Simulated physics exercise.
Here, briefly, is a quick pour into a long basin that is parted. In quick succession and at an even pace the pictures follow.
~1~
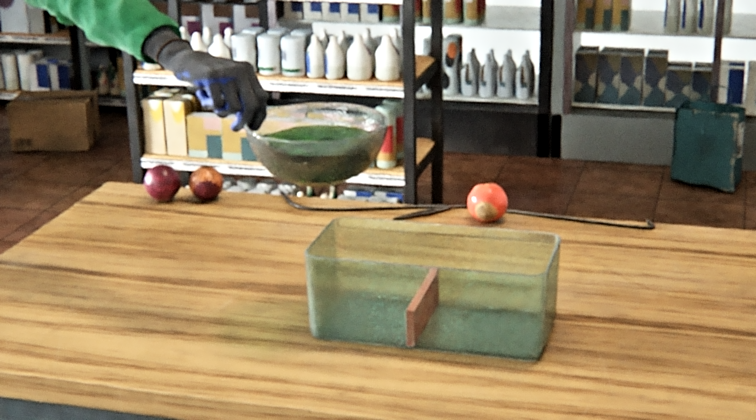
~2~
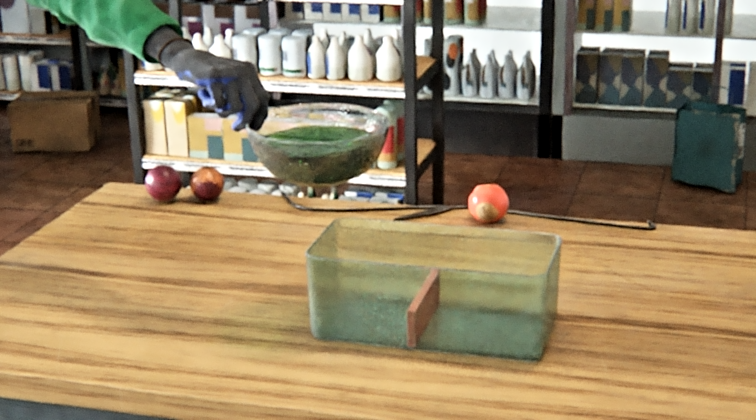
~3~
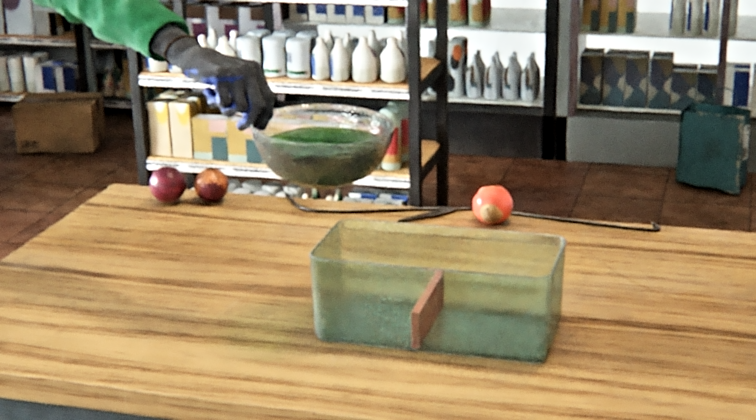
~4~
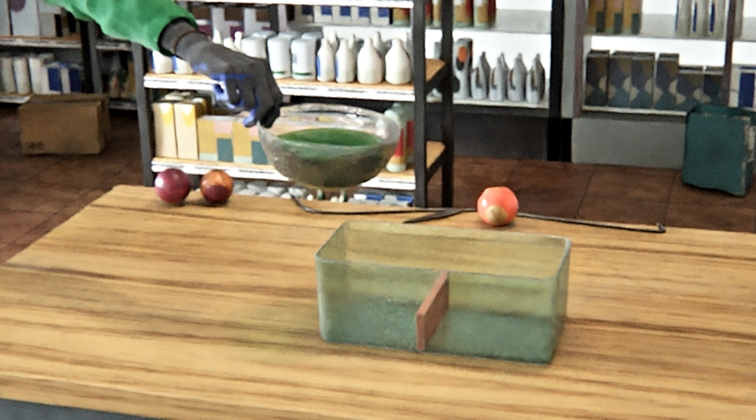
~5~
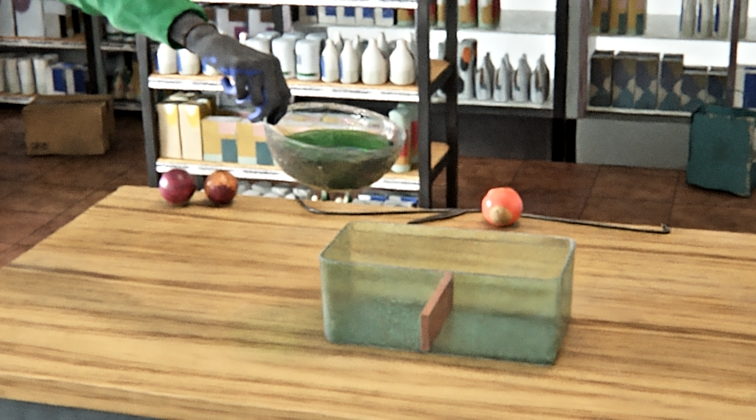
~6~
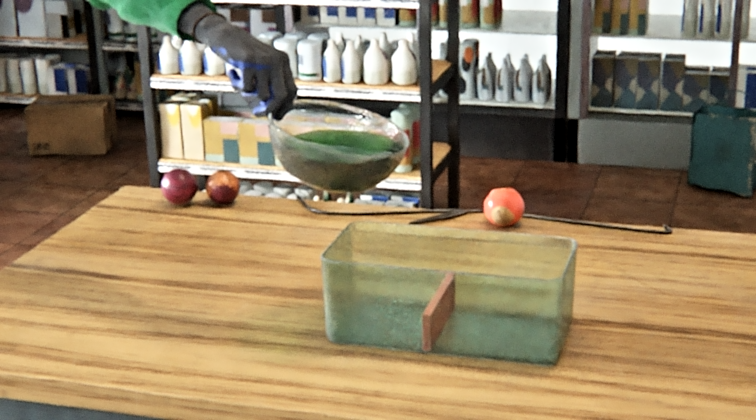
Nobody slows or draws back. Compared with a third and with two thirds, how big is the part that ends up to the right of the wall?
Sits mid-range.
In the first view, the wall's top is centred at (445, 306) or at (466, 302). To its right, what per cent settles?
Roughly 25 % and 10 %.
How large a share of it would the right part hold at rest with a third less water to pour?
25 %.
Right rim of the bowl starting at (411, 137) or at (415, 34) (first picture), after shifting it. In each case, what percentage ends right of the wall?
In order: Close to 75 and 85 percent.
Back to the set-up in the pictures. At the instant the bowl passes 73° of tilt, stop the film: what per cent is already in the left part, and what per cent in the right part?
So the left part has 10 percent, while the right part has 25.
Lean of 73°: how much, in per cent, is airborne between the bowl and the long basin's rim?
Estimated: 30 per cent or thereabouts.
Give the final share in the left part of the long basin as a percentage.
Roughly 55 in a hundred.
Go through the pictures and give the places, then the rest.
In the first picture, tilt 0°; pouring edge (385, 127); surface from (259, 137) to (380, 145); the long basin's rim runs from (320, 236) to (553, 256); the wall's top is at (423, 290).
In the second picture, tilt 1°; pouring edge (386, 129); surface from (260, 138) to (381, 146).
In the third picture, tilt 2°; pouring edge (391, 132); surface from (265, 138) to (386, 148).
In the fourth picture, tilt 5°; pouring edge (397, 137); surface from (272, 139) to (391, 151).
In the fifth picture, tilt 9°; pouring edge (403, 143); surface from (278, 139) to (397, 152).
In the sixth picture, tilt 14°; pouring edge (406, 150); surface from (282, 140) to (403, 153).
A moment on, the bowl is tipped part way and 34 per cent is still to pour, 10 is left of the wall and 26 right of it.
Next, the bowl is tipped right over and 0 per cent is still to pour, 55 is left of the wall and 45 right of it.
Then the bowl is tipped right over and 0 per cent is still to pour, 54 is left of the wall and 45 right of it.
Later the bowl is tipped right over and 0 per cent is still to pour, 54 is left of the wall and 45 right of it.
At rest 54 per cent lies left of the wall, 45 right of it and 1 outside.
